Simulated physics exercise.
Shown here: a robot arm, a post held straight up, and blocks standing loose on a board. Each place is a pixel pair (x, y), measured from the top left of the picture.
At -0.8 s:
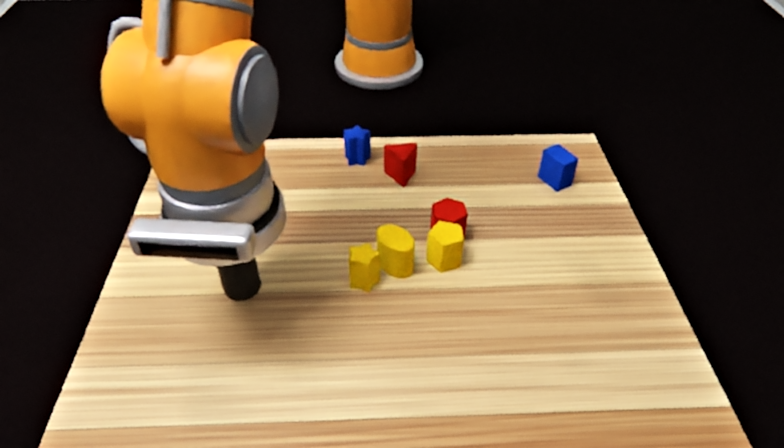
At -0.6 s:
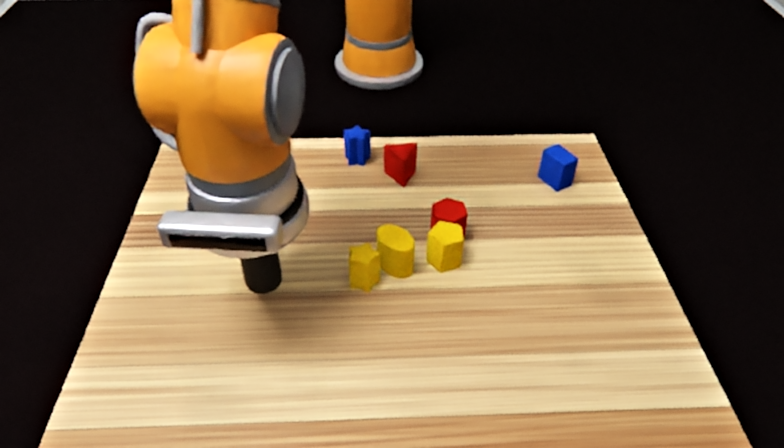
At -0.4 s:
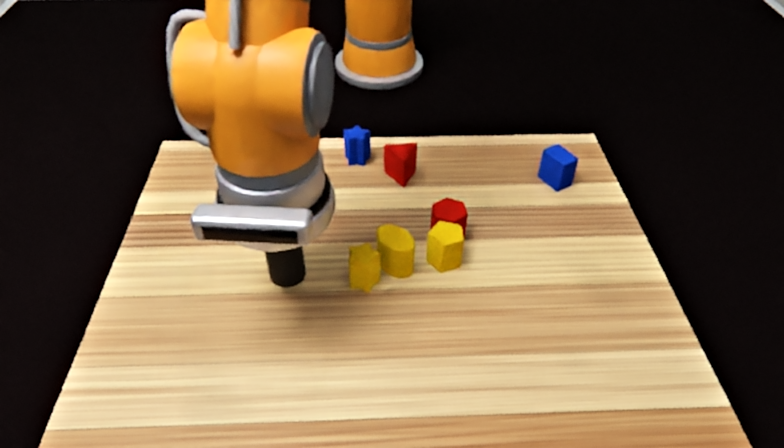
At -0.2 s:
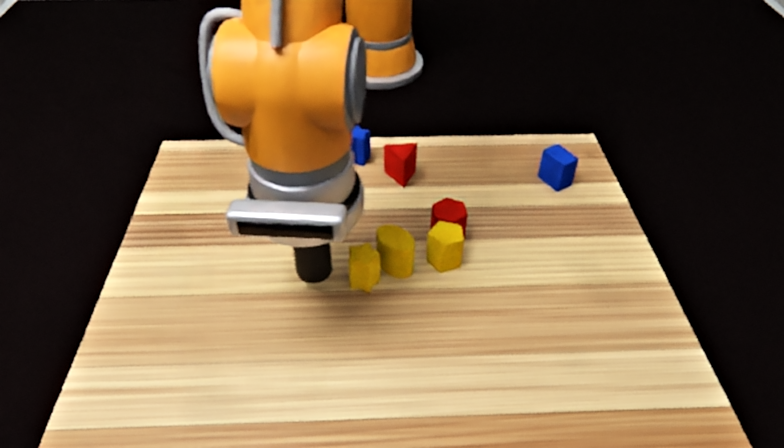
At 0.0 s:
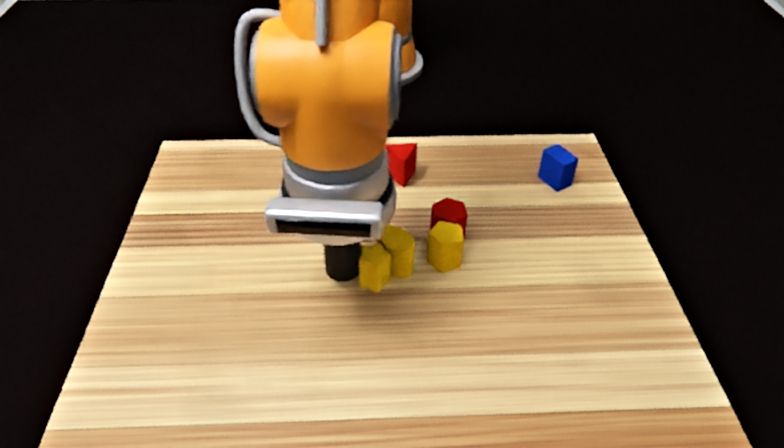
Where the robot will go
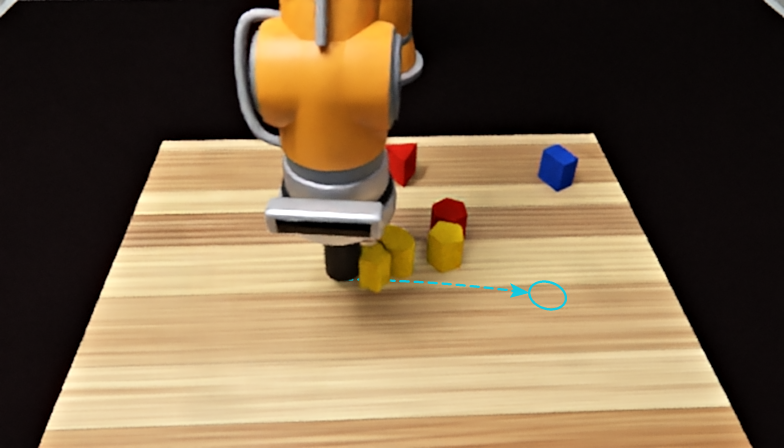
Orange robot arm sweeping a dark upright post rightward across a wooden board, then nudging a yellow star block slightly right.
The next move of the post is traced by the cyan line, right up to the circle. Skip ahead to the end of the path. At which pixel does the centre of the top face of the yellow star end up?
The top centre is at (588, 272).
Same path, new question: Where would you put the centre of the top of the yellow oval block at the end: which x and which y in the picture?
When the path ends, it will be at (414, 230).
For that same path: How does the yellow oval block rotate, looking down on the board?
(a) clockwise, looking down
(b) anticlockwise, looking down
It's b.
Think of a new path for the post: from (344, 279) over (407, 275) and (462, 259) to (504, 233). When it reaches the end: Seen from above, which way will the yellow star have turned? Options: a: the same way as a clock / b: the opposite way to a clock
It's a.
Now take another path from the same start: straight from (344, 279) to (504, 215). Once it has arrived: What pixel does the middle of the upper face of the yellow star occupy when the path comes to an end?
At (408, 251).
The line goes from (344, 279) through (411, 282) and (479, 287) to (548, 295).
On the path given first. One third of the way, post at (412, 271); yellow star at (444, 257); yellow oval block at (414, 230), turned 45° anticlockwise; yellow pentagon at (453, 230), turned 25° clockwise; red hexagonal block at (454, 206), turned 20° anticlockwise.
Two thirds of the way, post at (481, 276); yellow star at (516, 263); yellow oval block at (414, 230), turned 45° anticlockwise; yellow pentagon at (453, 230), turned 25° clockwise; red hexagonal block at (454, 206), turned 20° anticlockwise.
At the end, post at (551, 285); yellow star at (588, 272); yellow oval block at (414, 230), turned 45° anticlockwise; yellow pentagon at (453, 230), turned 25° clockwise; red hexagonal block at (454, 206), turned 20° anticlockwise.
